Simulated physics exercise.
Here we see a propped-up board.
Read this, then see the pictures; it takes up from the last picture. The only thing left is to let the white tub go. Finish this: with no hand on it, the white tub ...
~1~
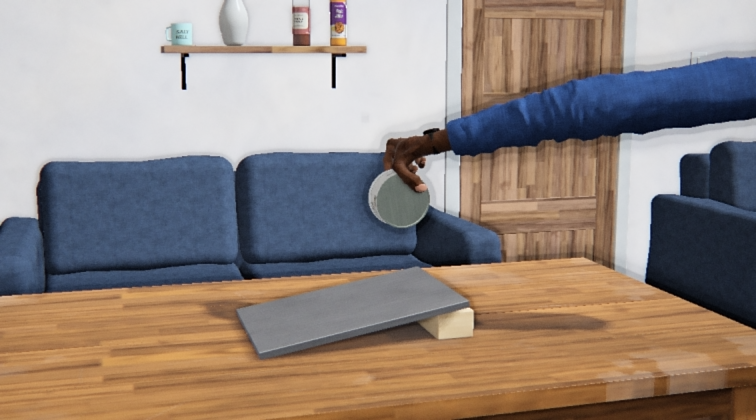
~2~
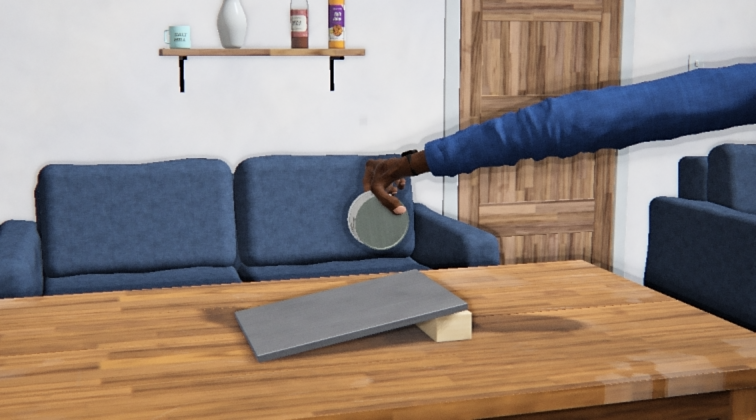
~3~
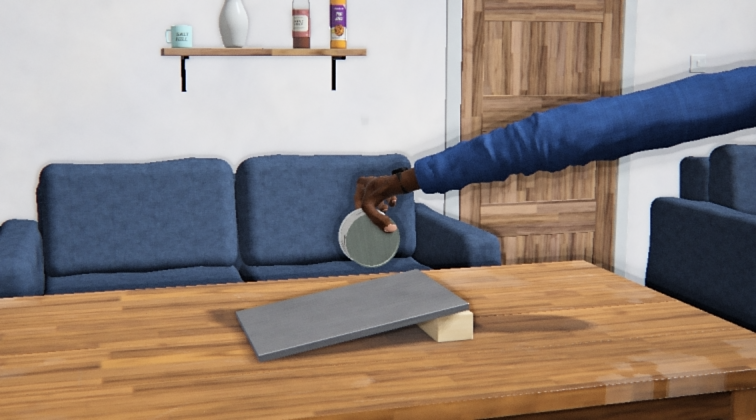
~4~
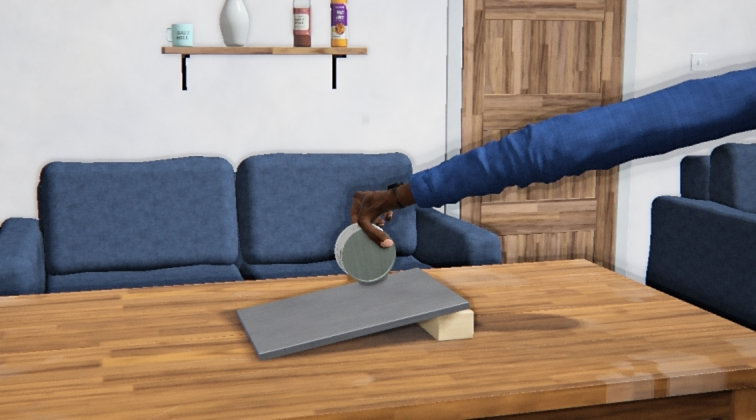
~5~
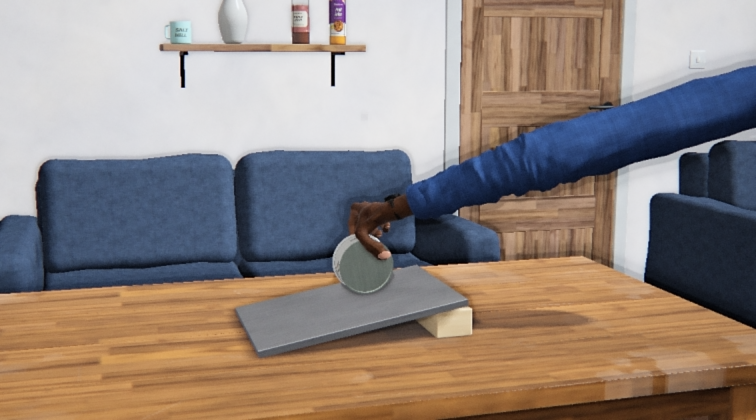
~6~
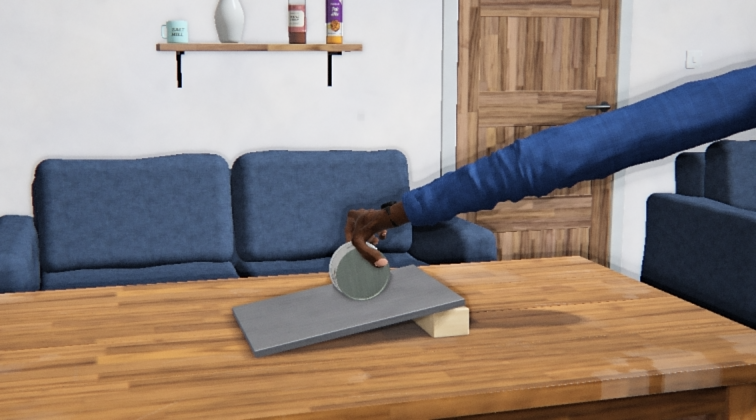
With no hand on it, the white tub heads down the board.
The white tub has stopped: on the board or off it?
Watch the white tub: It goes over the edge.
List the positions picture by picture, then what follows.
In the first picture, on its way; white tub (400, 198).
In the second picture, on its way; white tub (378, 220).
In the third picture, on its way; white tub (369, 238).
In the fourth picture, on its way; white tub (366, 253).
In the fifth picture, on its way; white tub (363, 264).
In the sixth picture, in place under the hand; white tub (360, 271).
Then, 1.10 s after the last picture, white tub now off the board.
Then, 1.80 s after the last picture, things are still on the move.
By the end, off the board, white tub. The white tub runs down the board.
